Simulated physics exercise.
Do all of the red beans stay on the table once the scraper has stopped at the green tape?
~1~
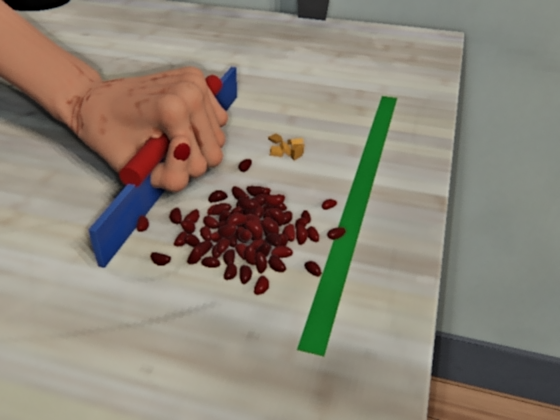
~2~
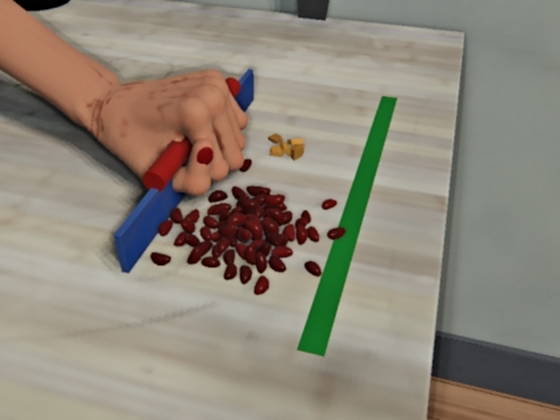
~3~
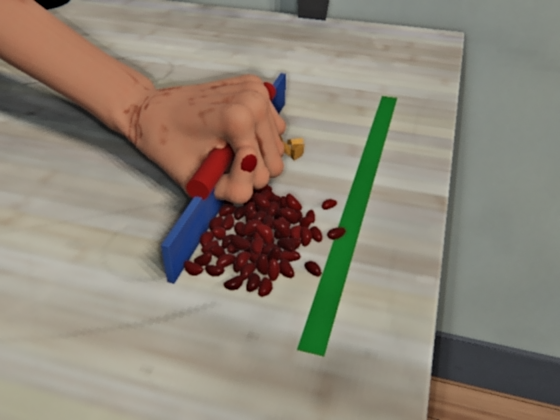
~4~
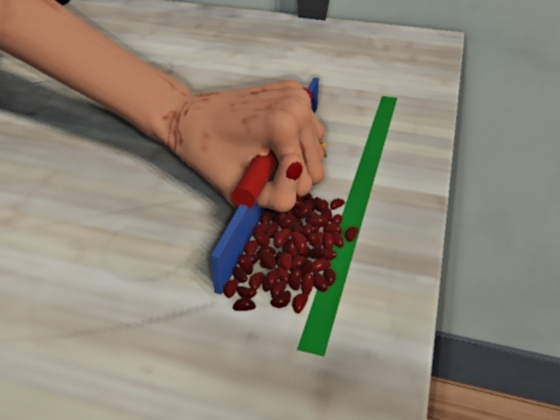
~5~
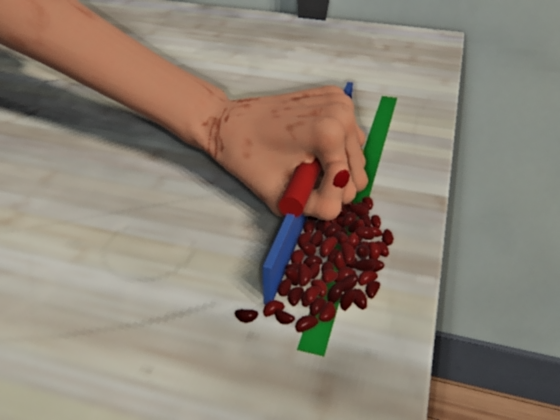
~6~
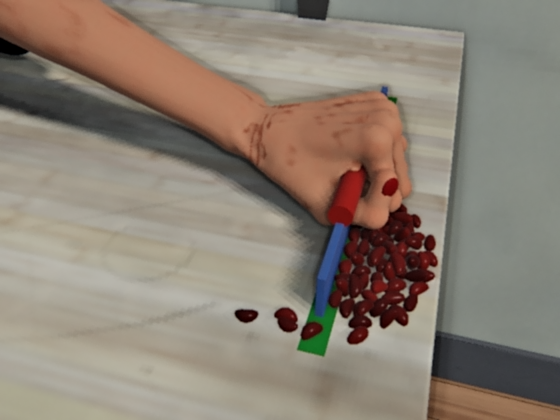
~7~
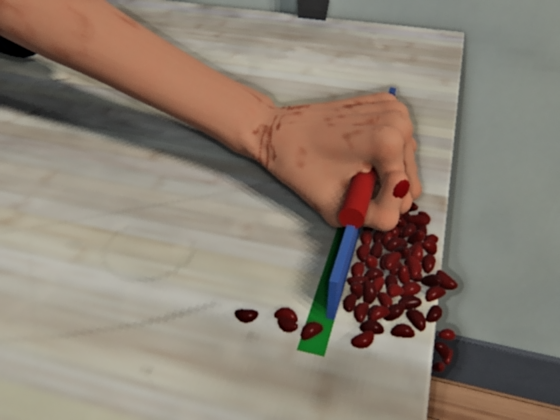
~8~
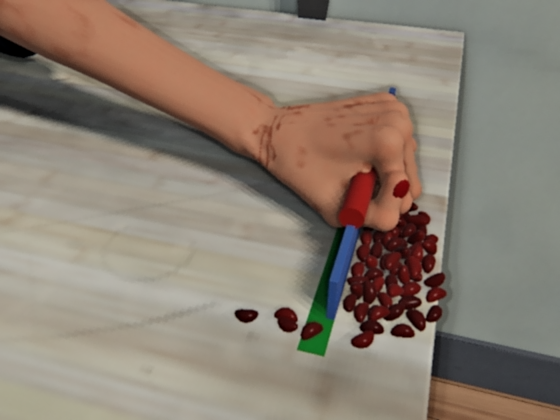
No, a few of the red beans drop over the right edge of the table, though most of them stay heaped on top. None of the tan pieces farther back are seen going over.
On a pale wood-grain tabletop with a strip of green tape near its right end, a hand grips the red handle of a blue scraper beside a spread of dark red beans and a few small tan pieces. The scraper slides right, gathering the beans into a tighter heap while the hand covers the tan pieces. The beans ride over the tape, and a few slip past the blade's near end and are left behind. The scraper stops at the tape as a few beans drop over the right edge. Most remain heaped beside the blade.
